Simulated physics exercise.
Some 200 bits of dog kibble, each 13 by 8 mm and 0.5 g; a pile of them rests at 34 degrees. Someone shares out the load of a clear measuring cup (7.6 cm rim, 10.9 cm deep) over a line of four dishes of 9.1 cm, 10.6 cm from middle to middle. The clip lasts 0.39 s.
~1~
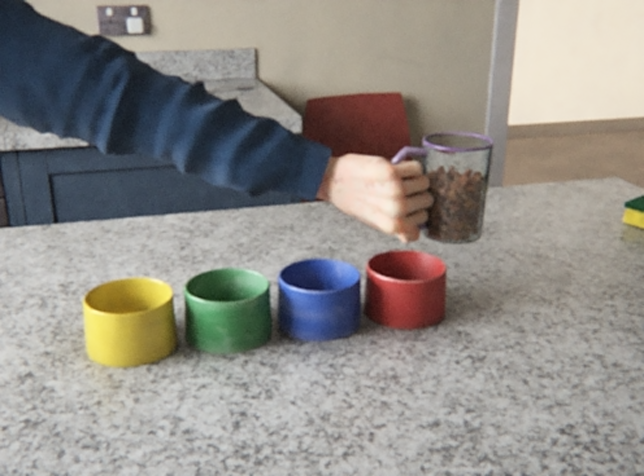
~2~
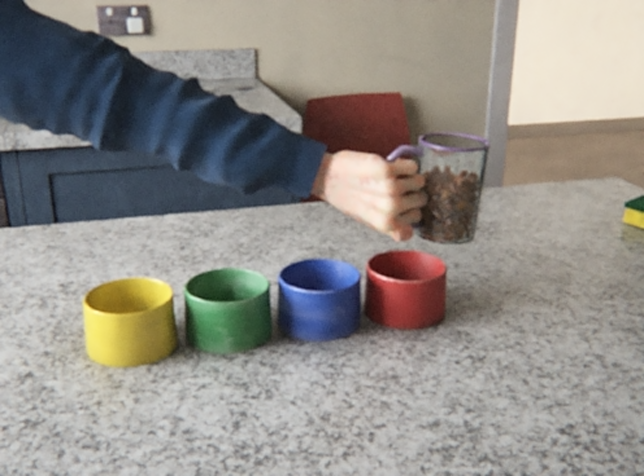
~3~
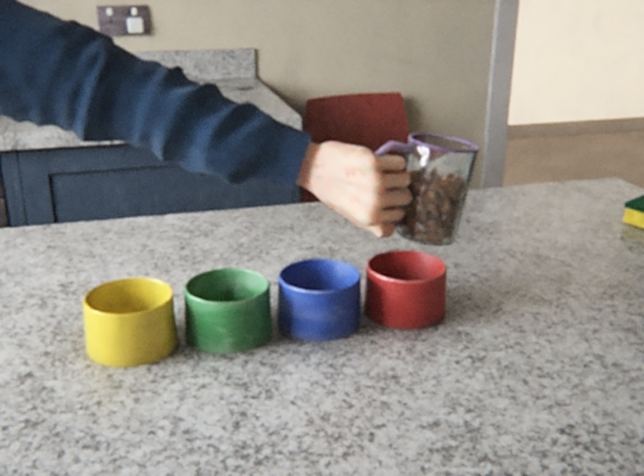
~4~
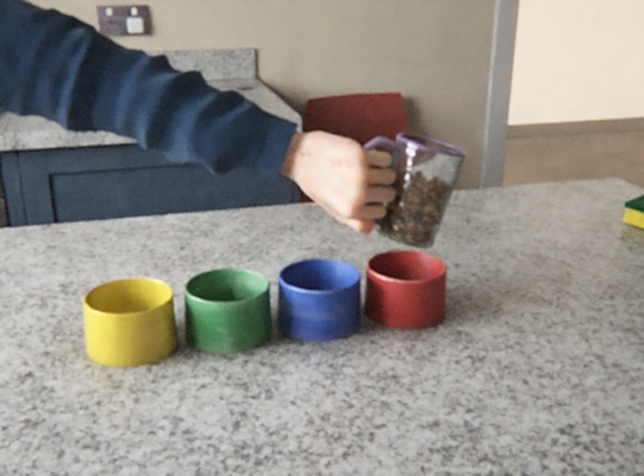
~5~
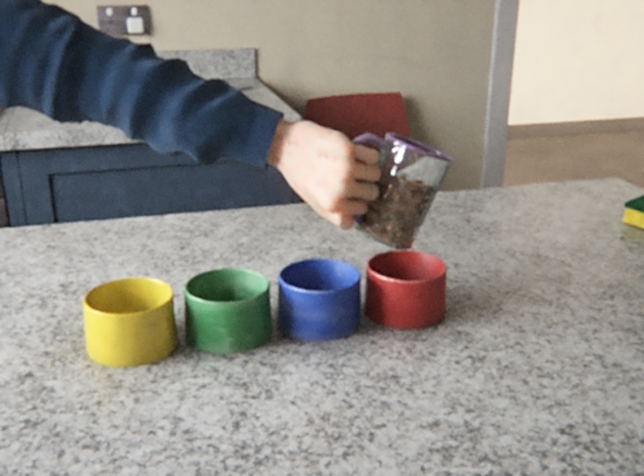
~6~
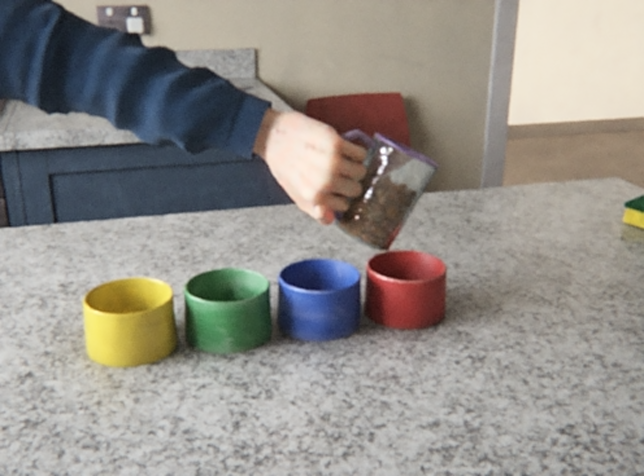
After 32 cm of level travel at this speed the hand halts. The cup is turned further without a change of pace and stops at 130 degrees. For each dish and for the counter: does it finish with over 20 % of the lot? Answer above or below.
Red: Below, blue: Below, green: Above, yellow: Below, counter: Below.
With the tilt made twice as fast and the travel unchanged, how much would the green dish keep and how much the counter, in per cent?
In that case green 10; counter 20.
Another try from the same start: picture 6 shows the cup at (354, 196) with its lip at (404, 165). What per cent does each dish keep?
Red 0; blue 0; green 100; yellow 0.
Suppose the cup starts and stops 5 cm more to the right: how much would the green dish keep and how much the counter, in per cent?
Then: Green 40; counter 40.
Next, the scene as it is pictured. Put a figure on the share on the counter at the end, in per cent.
About 0 per cent.
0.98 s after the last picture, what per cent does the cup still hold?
About 95 per cent.
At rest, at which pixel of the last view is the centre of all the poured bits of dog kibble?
Around (232, 310).
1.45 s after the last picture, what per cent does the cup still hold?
Roughly 5 per cent.
Then, 0.59 s after the last picture, tilt 76 degrees; cup holds 100 %.
Then, 0.98 s after the last picture, tilt 108 degrees; cup holds 95 %.
Then, 1.45 s after the last picture, tilt 130 degrees; cup holds 5 %, green 95 %.
In the end, red 0 %, blue 0 %, green 100 %, yellow 0 %, counter 0 %.
